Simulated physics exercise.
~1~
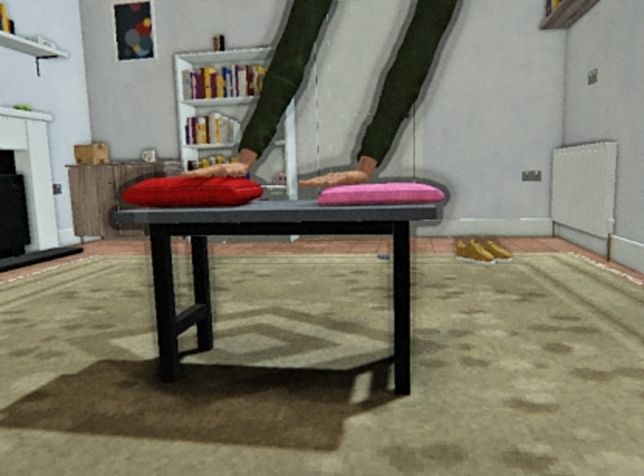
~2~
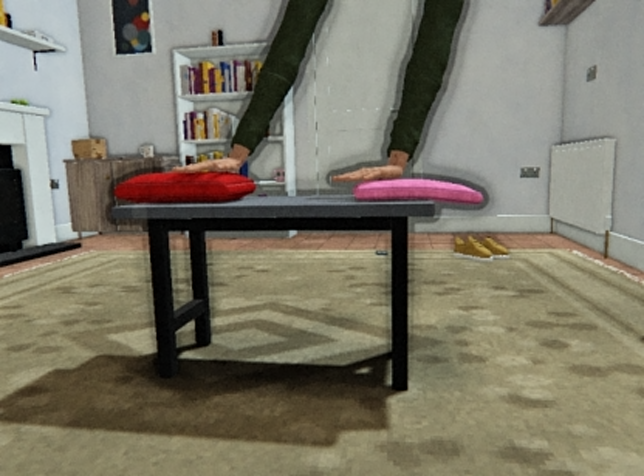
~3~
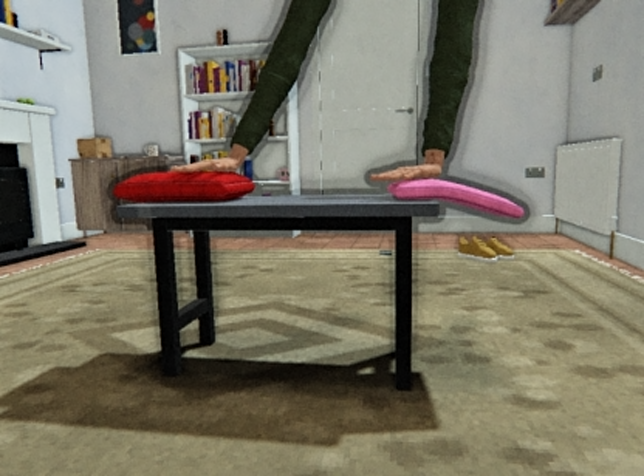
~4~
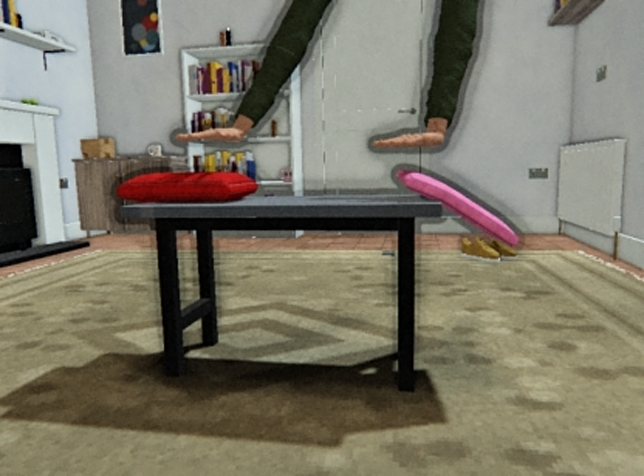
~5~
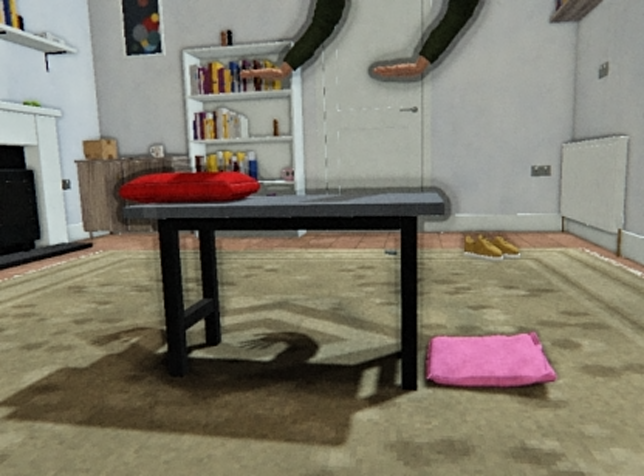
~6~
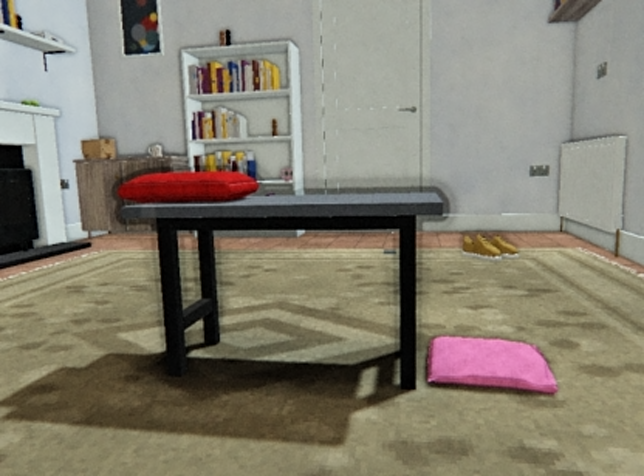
A pink cushion and a red one were pushed apart by two hands toward opposite ends of a small table, until the pink one tipped off the right end and landed on the floor, while the red one stayed on top.
